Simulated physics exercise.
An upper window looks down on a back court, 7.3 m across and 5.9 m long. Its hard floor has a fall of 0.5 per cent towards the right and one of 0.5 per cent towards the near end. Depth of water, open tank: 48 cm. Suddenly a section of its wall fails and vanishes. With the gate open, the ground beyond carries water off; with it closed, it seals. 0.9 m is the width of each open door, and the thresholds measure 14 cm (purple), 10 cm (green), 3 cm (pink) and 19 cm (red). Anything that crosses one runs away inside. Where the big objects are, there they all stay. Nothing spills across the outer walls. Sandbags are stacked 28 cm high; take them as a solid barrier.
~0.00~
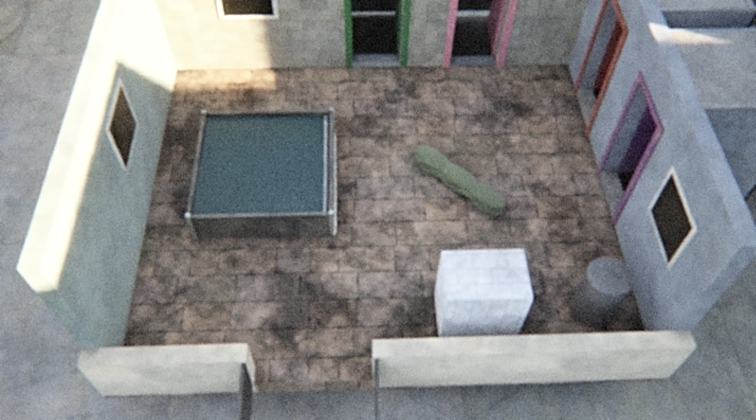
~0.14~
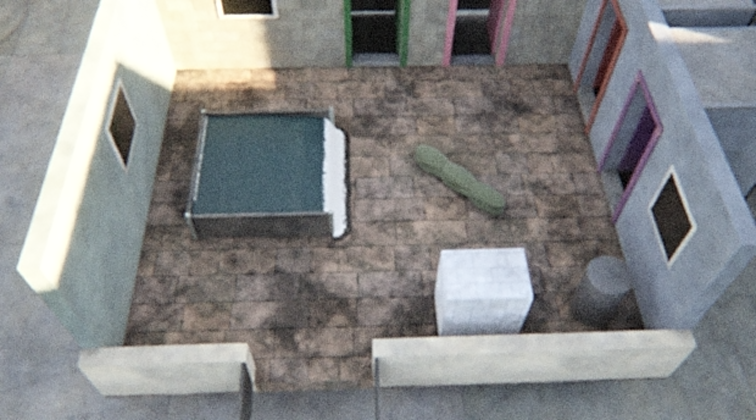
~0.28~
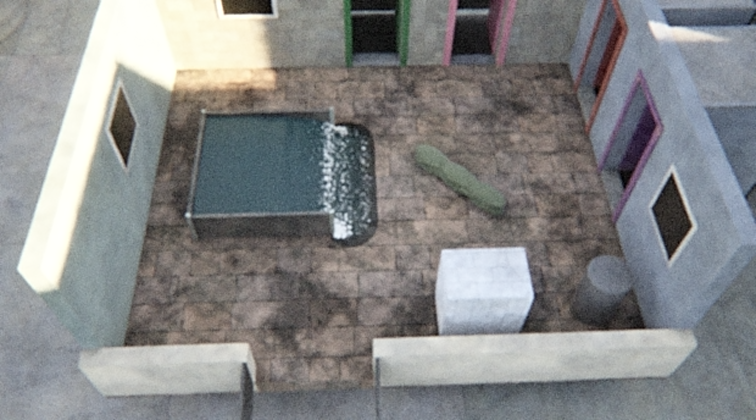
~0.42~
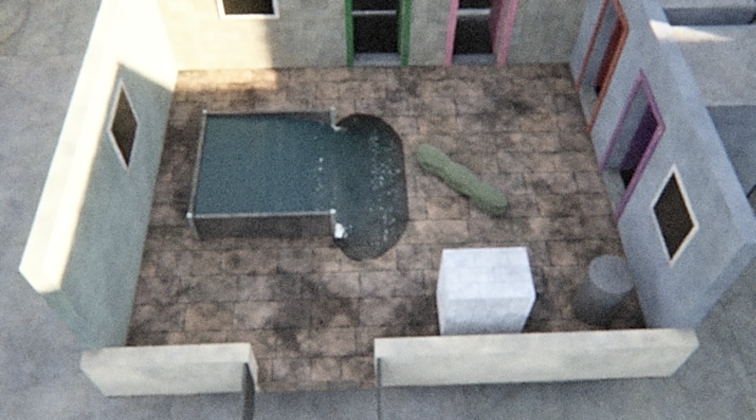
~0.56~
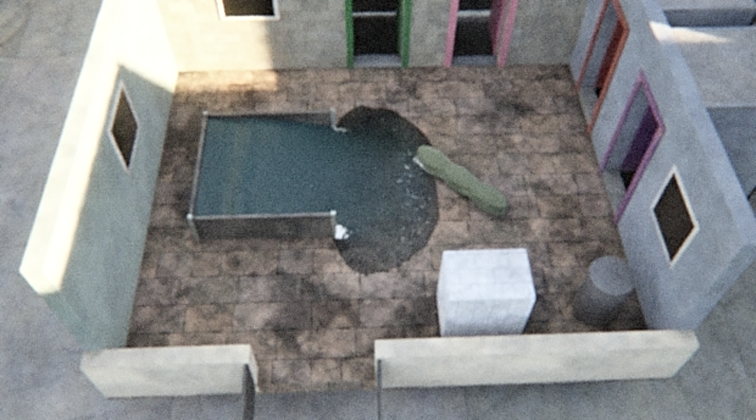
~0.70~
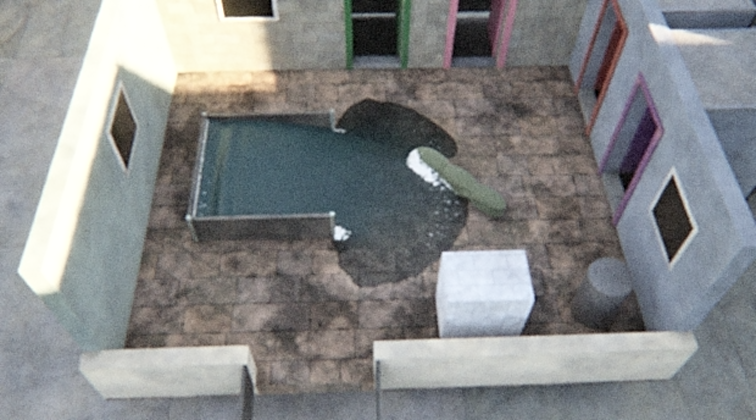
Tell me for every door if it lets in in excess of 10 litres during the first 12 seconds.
As I see it, the purple door is going to fall short of the limit; the green door is going to fall short of the limit; the pink door is going to top the limit; the red door is going to fall short of the limit.
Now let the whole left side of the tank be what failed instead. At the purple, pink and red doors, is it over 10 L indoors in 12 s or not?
Compared with the limit, purple is lower, pink is lower and red is lower.
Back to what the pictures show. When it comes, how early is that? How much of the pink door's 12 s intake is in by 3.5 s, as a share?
Roughly 35 percent is in by then.
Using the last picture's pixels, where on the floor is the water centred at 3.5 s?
Its balance point sits around (437, 203).
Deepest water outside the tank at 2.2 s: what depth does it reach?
Up to some 32 cm.
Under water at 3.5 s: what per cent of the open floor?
About 50 per cent.
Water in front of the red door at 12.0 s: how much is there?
About 7.0 cm.
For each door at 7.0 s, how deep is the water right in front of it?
Depth readings (cm): Purple = 10; green = 2; pink = 7; red = 10.
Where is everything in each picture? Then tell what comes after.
Still water, 48 cm deep, in the open tank at (265, 163), in the first frame.
Water pours out at (330, 175) and has run 1.1 m, to (340, 235); typically 9 cm deep outside, 48 cm at the open tank's back, in the second frame.
Water pours out at (331, 176) and has run 1.3 m, to (356, 241); typically 9 cm deep outside, 48 cm at the open tank's back, in the third frame.
The front is at (381, 247), 1.5 m from the gap at (332, 176); 2.7 m2 of floor is under water; 48 cm left at the back of the open tank, in the fourth frame.
The front is at (420, 241), 1.8 m from the gap at (332, 177); 4.0 m2 of floor is under water; 48 cm left at the back of the open tank, in the fifth frame.
Water pours out at (331, 178) and has run 2.2 m, to (459, 222); typically 6 cm deep outside, 43 cm at the open tank's back, in the sixth frame.
After 1.4 s water covers 25 % of the floor and is deepest (30 cm) near (419, 170); purple door not reached, green door not reached, pink door not reached, red door not reached.
After 2.2 s water covers 45 % of the floor and is deepest (32 cm) near (492, 292); purple door not reached, green door 1 cm at the sill, 0 L in, pink door 4 cm at the sill, 0 L in, red door 9 cm at the sill, 0 L in.
After 3.5 s water covers 50 % of the floor and is deepest (26 cm) near (619, 267); purple door 7 cm at the sill, 0 L in, green door 2 cm at the sill, 0 L in, pink door 9 cm at the sill, 40 L in, red door 13 cm at the sill, 0 L in.
After 7.0 s water covers 75 % of the floor and is deepest (13 cm) near (592, 174); purple door 10 cm at the sill, 0 L in, green door 2 cm at the sill, 0 L in, pink door 7 cm at the sill, 89 L in, red door 10 cm at the sill, 0 L in.
After 12.0 s water covers 95 % of the floor and is deepest (8 cm) near (170, 112); purple door 6 cm at the sill, 0 L in, green door 5 cm at the sill, 0 L in, pink door 4 cm at the sill, 113 L in, red door 7 cm at the sill, 0 L in.
